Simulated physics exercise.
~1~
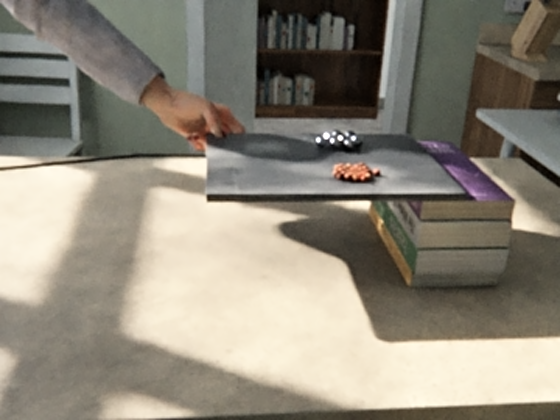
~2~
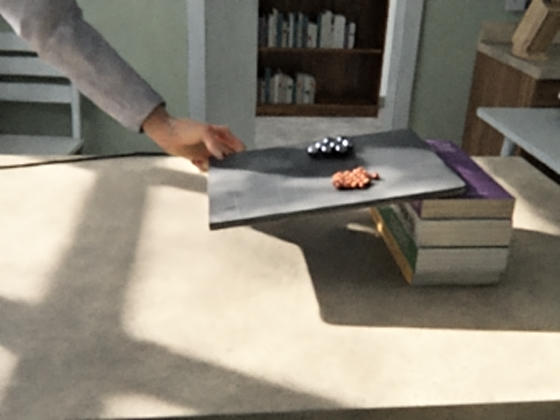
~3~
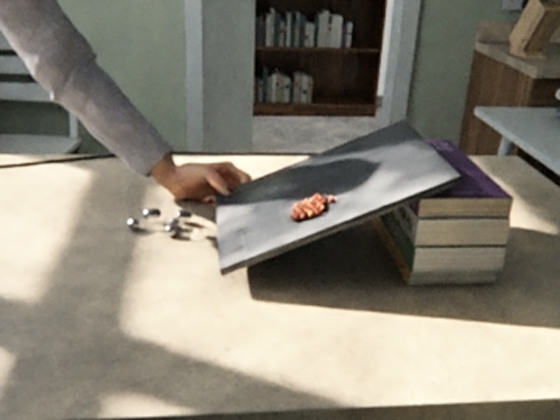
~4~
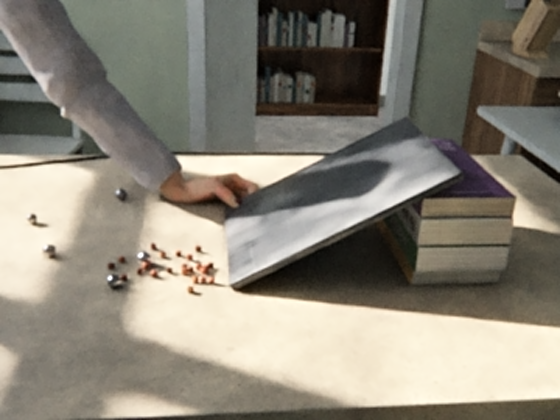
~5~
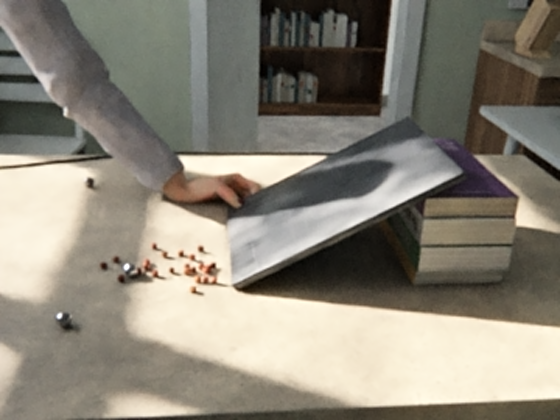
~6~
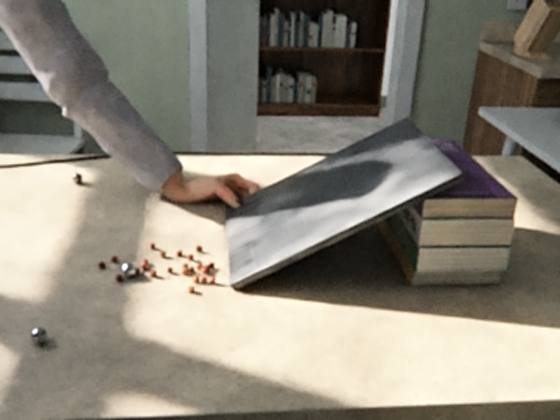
In this clip, a hand lowers the left end of a dark board propped on a stack of books; the shiny dark balls roll off first, then the small reddish pieces slide down and scatter near the board, while the balls end up more widely spread, with fewer in view.
